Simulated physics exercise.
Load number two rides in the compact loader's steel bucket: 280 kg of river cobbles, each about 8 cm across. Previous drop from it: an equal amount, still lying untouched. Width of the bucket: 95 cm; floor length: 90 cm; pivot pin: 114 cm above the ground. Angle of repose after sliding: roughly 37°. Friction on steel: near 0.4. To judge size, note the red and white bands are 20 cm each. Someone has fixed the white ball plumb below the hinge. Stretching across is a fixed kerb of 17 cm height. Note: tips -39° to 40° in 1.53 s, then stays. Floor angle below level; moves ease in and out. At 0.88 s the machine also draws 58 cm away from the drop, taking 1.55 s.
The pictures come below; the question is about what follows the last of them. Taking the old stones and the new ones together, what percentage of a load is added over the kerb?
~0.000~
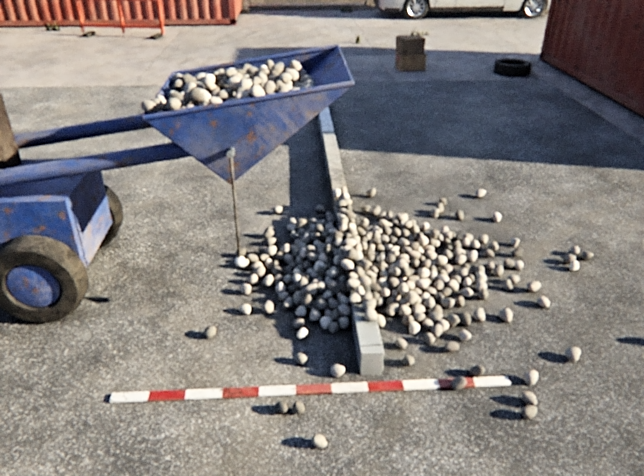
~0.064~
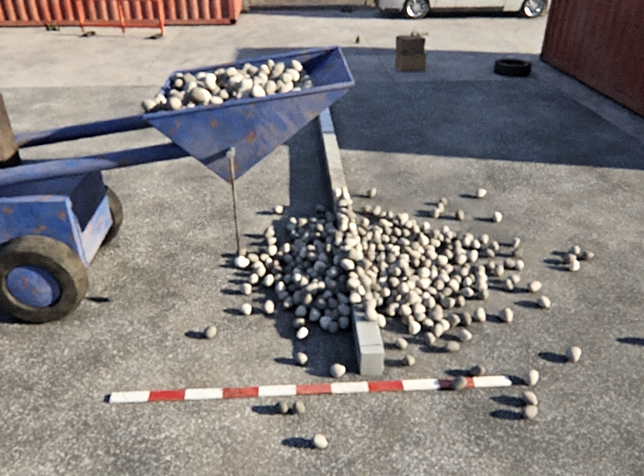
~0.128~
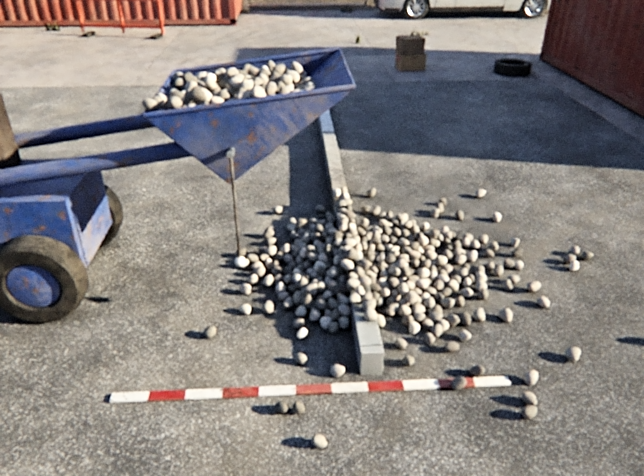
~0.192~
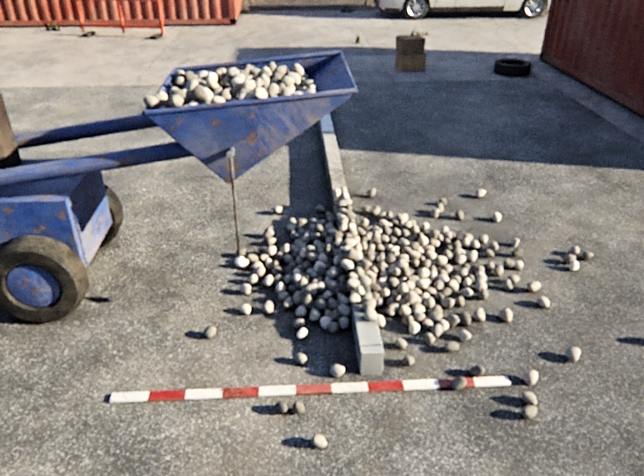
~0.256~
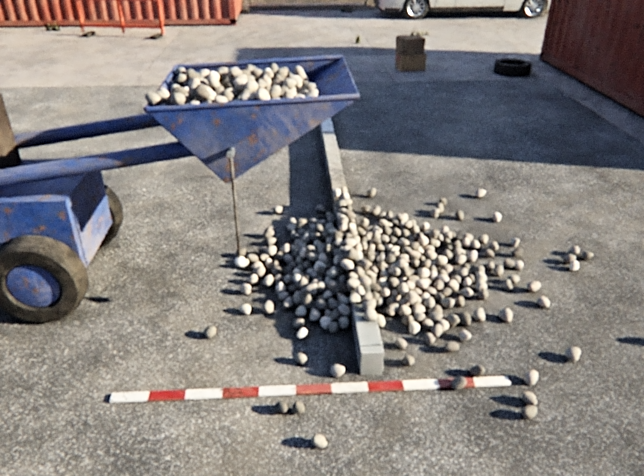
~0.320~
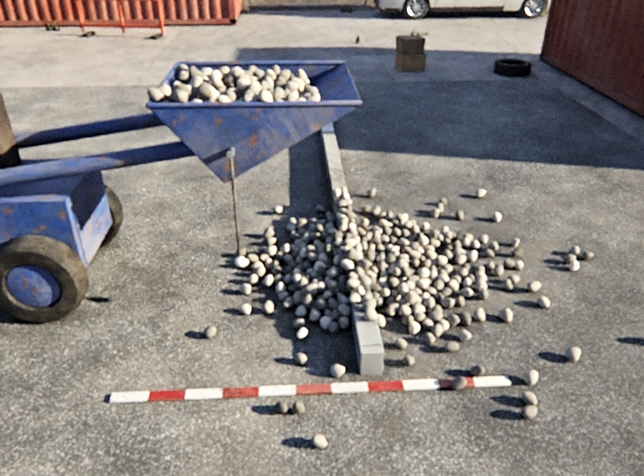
About 20 per cent.
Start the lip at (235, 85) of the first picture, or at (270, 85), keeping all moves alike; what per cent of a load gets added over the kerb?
First place: Roughly 0 %; second place: Roughly 0 %.
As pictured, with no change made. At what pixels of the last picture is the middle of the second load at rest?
Middle: Approx. (311, 259) px.
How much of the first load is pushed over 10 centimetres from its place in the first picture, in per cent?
Near 10 per cent, I reckon.
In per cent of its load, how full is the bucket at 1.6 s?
25 % still inside.
After 1.1 s the floor is at 28°; in per cent of one load, 98 in the bucket, 51 on this side of the kerb, 52 over the kerb; the foremost stones are at (580, 266).
After 1.6 s the floor is at 40°; in per cent of one load, 25 in the bucket, 114 on this side of the kerb, 61 over the kerb; the foremost stones are at (580, 266).
After 2.9 s the floor is at 40°; in per cent of one load, 0 in the bucket, 128 on this side of the kerb, 72 over the kerb; the foremost stones are at (580, 266).
After 5.3 s the floor is at 40°; in per cent of one load, 0 in the bucket, 128 on this side of the kerb, 72 over the kerb; the foremost stones are at (580, 266). Net gain over the kerb, 20.
